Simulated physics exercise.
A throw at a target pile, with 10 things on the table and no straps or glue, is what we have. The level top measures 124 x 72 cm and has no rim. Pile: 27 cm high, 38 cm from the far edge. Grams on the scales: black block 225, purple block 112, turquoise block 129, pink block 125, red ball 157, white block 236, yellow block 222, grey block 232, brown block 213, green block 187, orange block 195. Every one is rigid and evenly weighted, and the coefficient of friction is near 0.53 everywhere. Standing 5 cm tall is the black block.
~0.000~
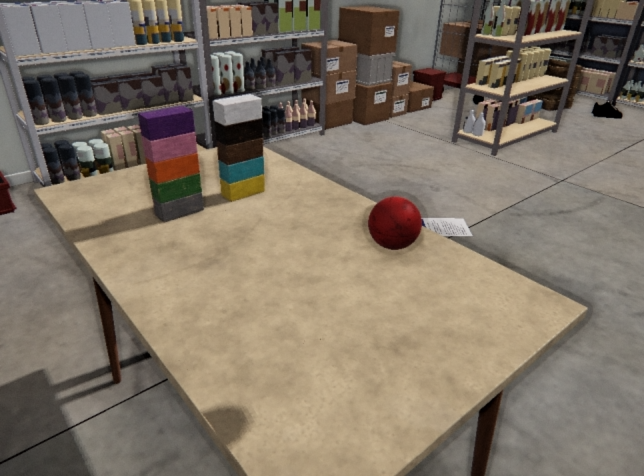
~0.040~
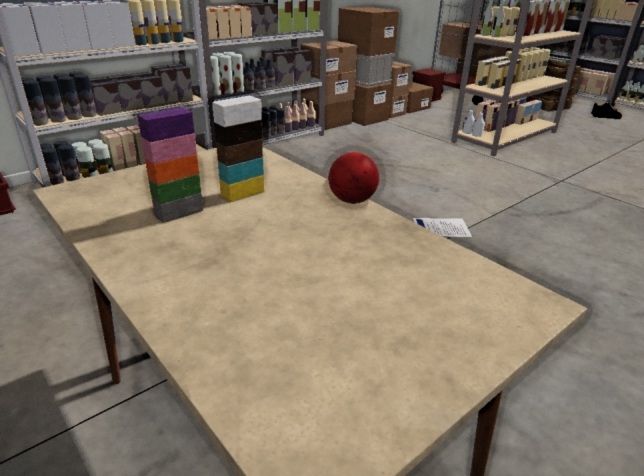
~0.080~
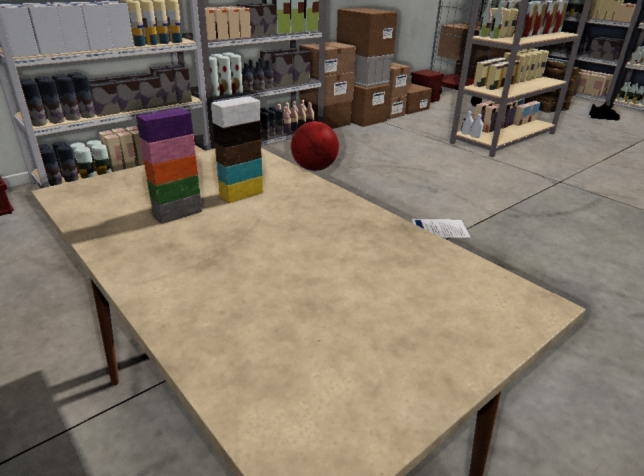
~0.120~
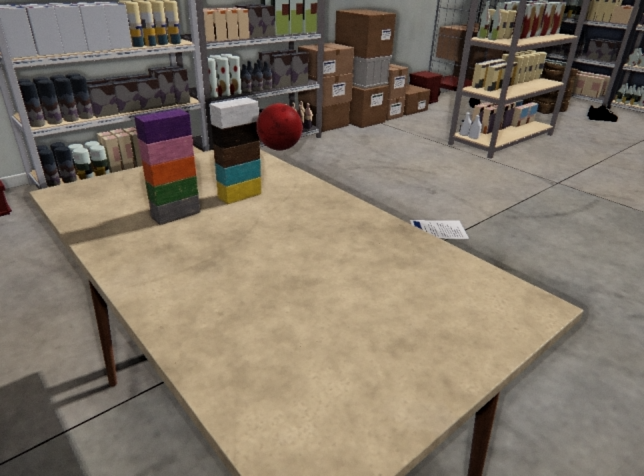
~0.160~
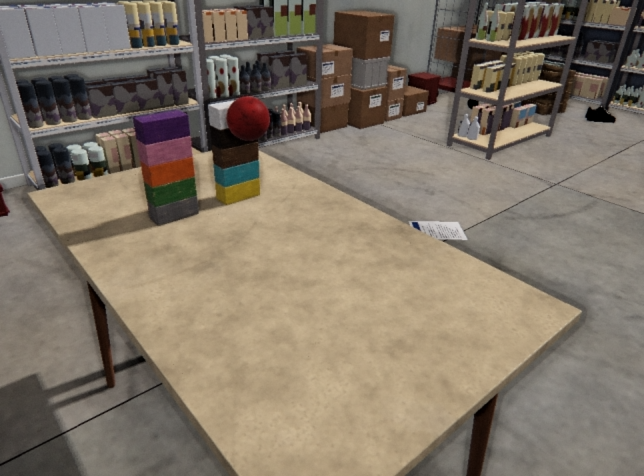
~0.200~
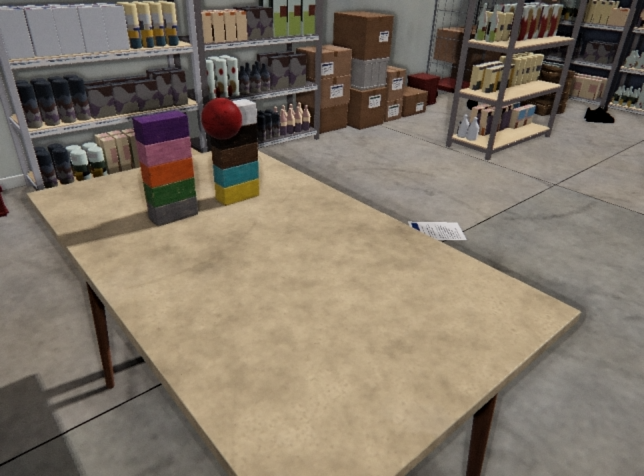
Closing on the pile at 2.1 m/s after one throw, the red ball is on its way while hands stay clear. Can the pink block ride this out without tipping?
It is off its base.
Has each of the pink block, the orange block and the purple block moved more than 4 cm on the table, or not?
Here is how it goes: The pink block moves off; next, the orange block moves off; last, the purple block moves off.
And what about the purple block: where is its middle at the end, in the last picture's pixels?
It ends up near (116, 167).
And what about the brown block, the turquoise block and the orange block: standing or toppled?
Here's how it ends: The brown block never goes down, the turquoise block never goes down, and the orange block comes down.
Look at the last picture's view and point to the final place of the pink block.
End position: Roughly (139, 180).
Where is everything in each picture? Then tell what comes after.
In the first frame, 63 cm short of the pile; red ball (395, 223); pink block (170, 144).
In the second frame, 54 cm short of the pile; red ball (354, 178); turquoise block (241, 168).
In the third frame, 46 cm short of the pile; red ball (315, 146); yellow block (241, 187).
In the fourth frame, 38 cm short of the pile; red ball (280, 127); brown block (237, 152).
In the fifth frame, 29 cm short of the pile; red ball (248, 118); orange block (168, 169).
In the sixth frame, 21 cm short of the pile; red ball (222, 119); pink block (165, 149).
After 0.40 s, red ball near (175, 189); pink block 25° off upright near (152, 144); purple block 30° off upright; orange block 25° off upright.
After 0.60 s, red ball near (191, 224); pink block on its side near (140, 179); orange block on its side; green block on its side.
In the end (1.2 s), toppled on the table, purple block, pink block, green block and orange block; the other 6 under 4 cm from the start. At the end, from the last picture's camera, pink block near (139, 179).
